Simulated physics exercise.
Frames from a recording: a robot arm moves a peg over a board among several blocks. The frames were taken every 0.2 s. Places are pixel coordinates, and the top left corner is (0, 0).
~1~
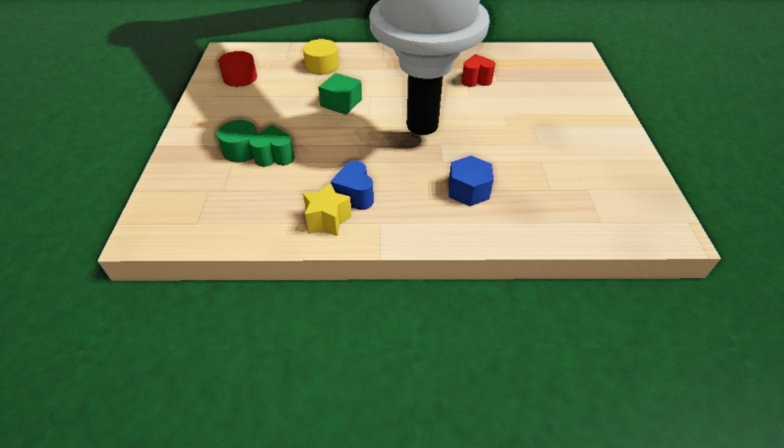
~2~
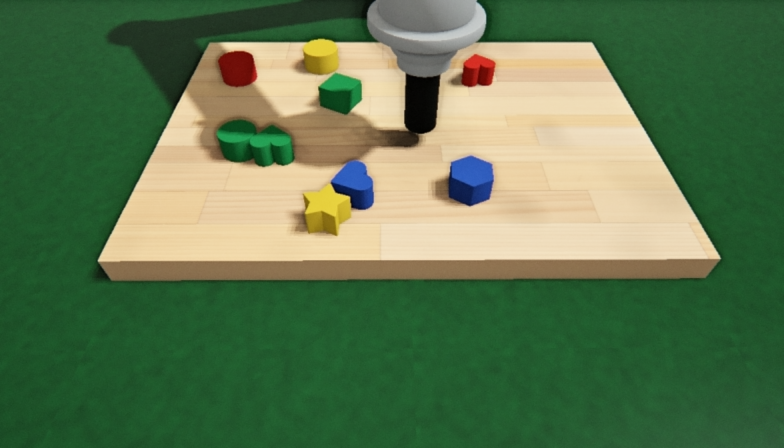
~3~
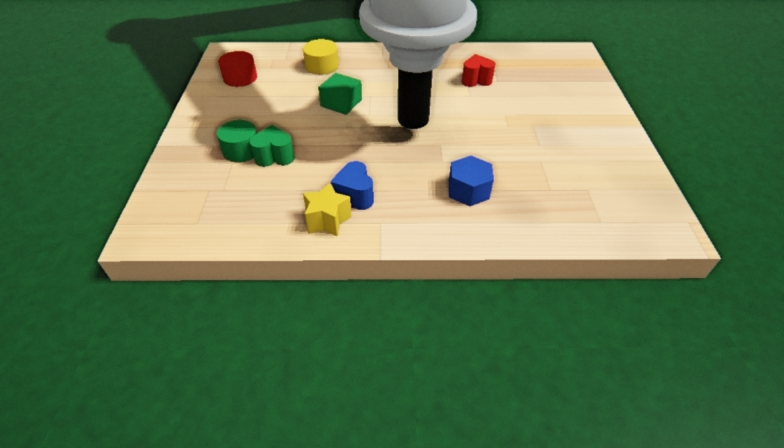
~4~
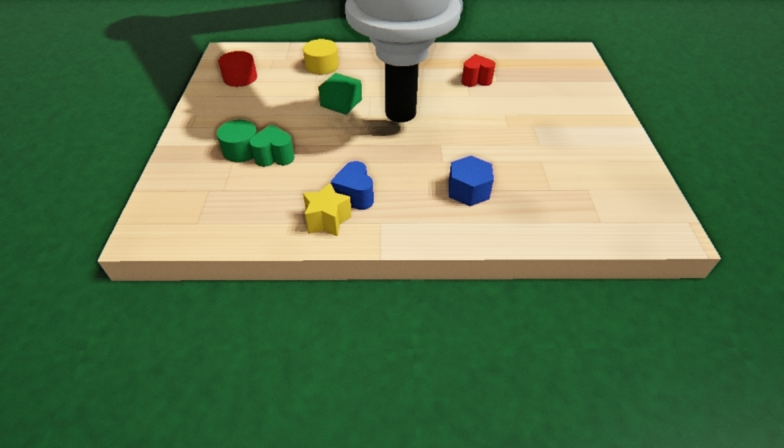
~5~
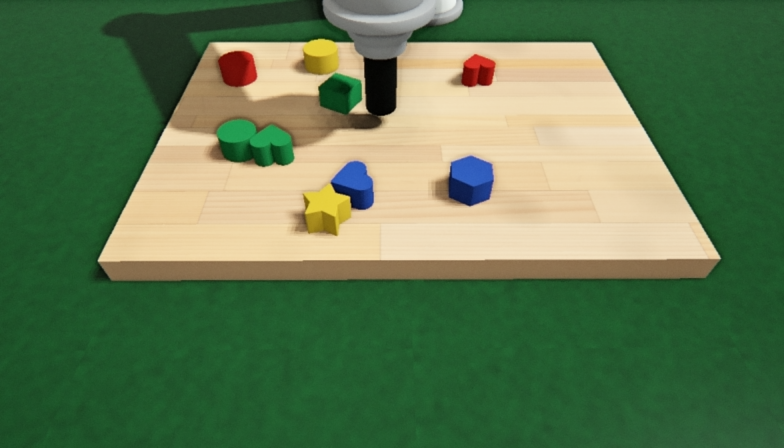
A grey robot arm with a black peg hangs over a pale wooden board on a green surface, seen from above and in front by a still camera. Red and yellow round blocks, a green block and a small red block sit toward the back, with green pieces at left and a yellow star and blue blocks nearer. The peg slides slowly left, then faster and slightly backward, nearing the green block, while every block stays still.
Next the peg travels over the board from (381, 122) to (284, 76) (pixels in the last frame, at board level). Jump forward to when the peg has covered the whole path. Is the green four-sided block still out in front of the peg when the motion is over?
Yes
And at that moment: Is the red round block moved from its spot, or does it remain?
Its place stays the same.
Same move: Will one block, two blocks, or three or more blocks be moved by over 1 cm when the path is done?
That's one.
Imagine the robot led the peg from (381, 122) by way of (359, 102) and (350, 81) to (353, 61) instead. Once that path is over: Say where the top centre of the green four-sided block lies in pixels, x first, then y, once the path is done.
Roughly at (321, 75).
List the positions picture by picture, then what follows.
The first frame shows tip of the peg at (422, 127), middles of tops, red round block at (236, 59), yellow round block at (320, 47), green four-sided block at (340, 83).
The second frame shows peg at (420, 125), nothing pushed.
The third frame shows peg at (413, 121), nothing pushed.
The fourth frame shows peg at (401, 115), nothing pushed.
The fifth frame shows peg at (381, 108), red round block at (236, 59), yellow round block at (320, 47), green four-sided block at (340, 83).
On the path given first. One third of the way, peg at (345, 92); green four-sided block at (324, 74).
Two thirds of the way, peg at (312, 76); green four-sided block at (294, 59), turned 20° clockwise.
At the end, peg at (282, 63); red round block unmoved; yellow round block unmoved; green four-sided block at (270, 45), turned 40° clockwise.
